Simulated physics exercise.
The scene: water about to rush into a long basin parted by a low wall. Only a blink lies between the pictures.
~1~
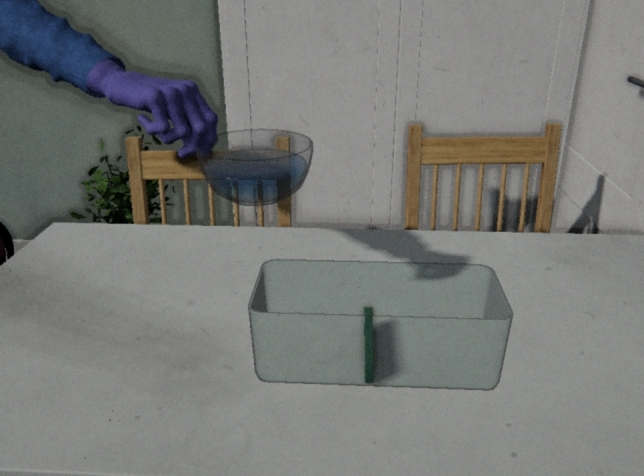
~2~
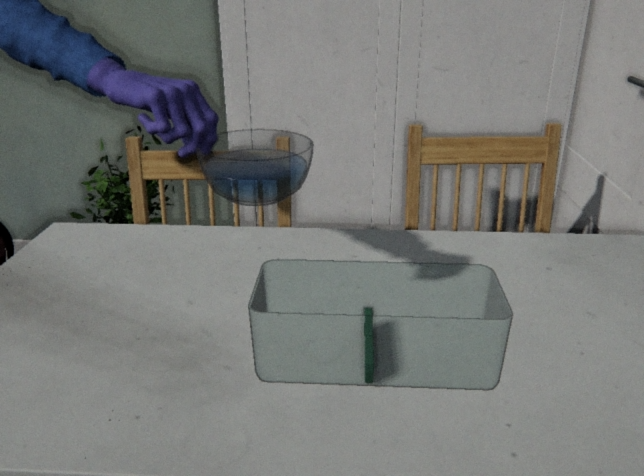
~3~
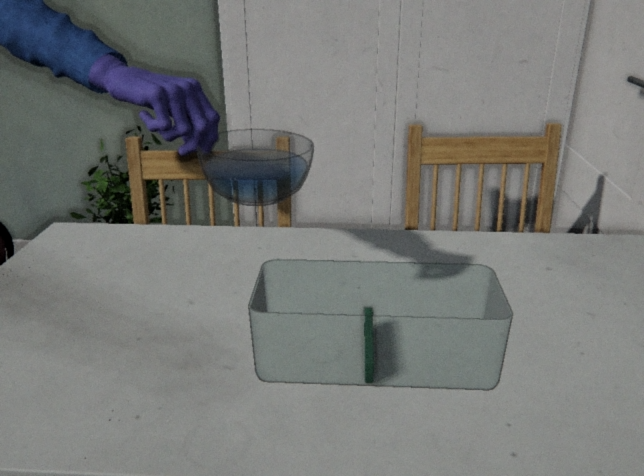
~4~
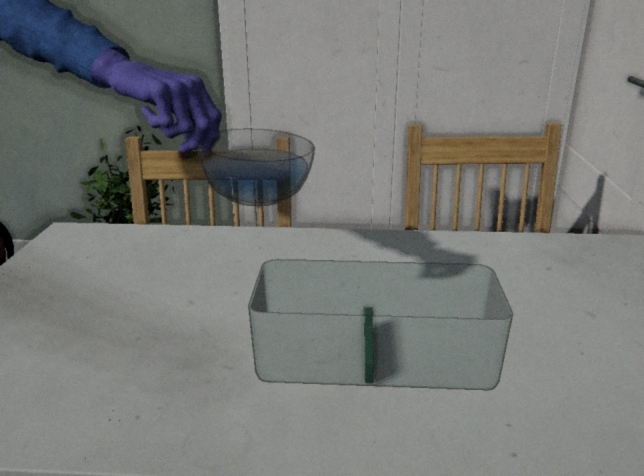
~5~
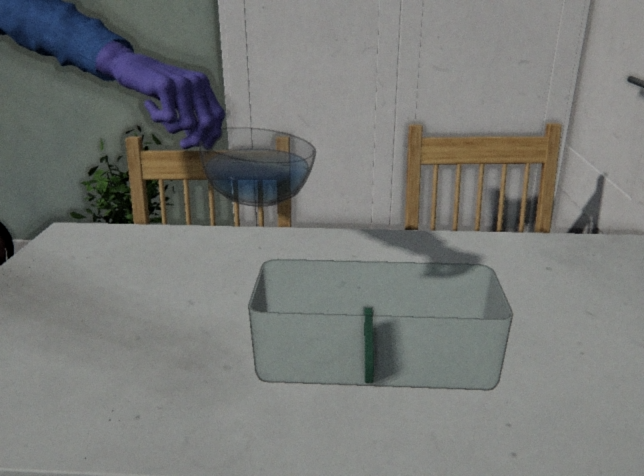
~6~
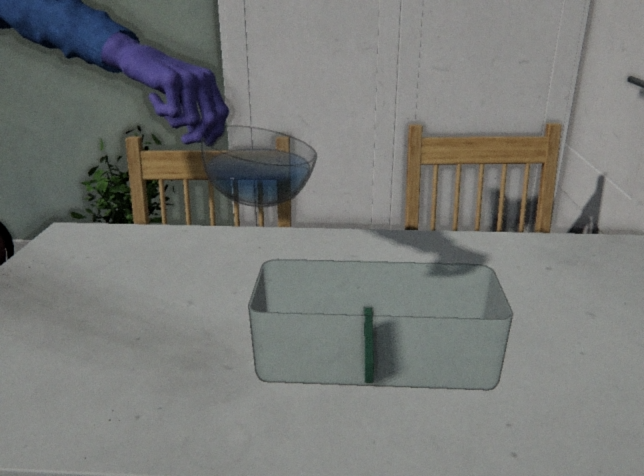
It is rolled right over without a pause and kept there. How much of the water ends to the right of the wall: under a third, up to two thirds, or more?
The share right of the wall is under a third.
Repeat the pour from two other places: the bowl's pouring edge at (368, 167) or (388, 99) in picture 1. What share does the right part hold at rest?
The first gives 80 %, the second 90 %.
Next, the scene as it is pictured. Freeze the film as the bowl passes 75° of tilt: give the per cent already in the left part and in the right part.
Some 10 per cent left and 0 right.
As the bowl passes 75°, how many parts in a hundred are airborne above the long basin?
Roughly 50 in a hundred.
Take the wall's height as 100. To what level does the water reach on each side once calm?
The left part 50 per cent, the right part 10.
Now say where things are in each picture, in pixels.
In the first frame, tilt 0°; pouring edge (312, 146); surface from (206, 161) to (308, 162); the long basin's rim runs from (256, 285) to (502, 291); the wall's top is at (369, 334).
In the second frame, tilt 0°; pouring edge (312, 146); surface from (206, 161) to (308, 162).
In the third frame, tilt 2°; pouring edge (313, 148); surface from (206, 160) to (309, 163).
In the fourth frame, tilt 4°; pouring edge (314, 150); surface from (207, 159) to (309, 164).
In the fifth frame, tilt 8°; pouring edge (315, 154); surface from (208, 159) to (310, 164).
In the sixth frame, tilt 12°; pouring edge (316, 158); surface from (209, 159) to (311, 165).
A moment on, the bowl is tipped on its side and 44 per cent is still to pour, 8 is left of the wall and 0 right of it.
Next, the bowl is tipped right over and 1 per cent is still to pour, 74 is left of the wall and 15 right of it.
Then the bowl is tipped right over and 0 per cent is still to pour, 81 is left of the wall and 17 right of it.
Later the bowl is tipped right over and 0 per cent is still to pour, 81 is left of the wall and 17 right of it.
Finally, 81 per cent lies left of the wall, 17 right of it and 2 outside.
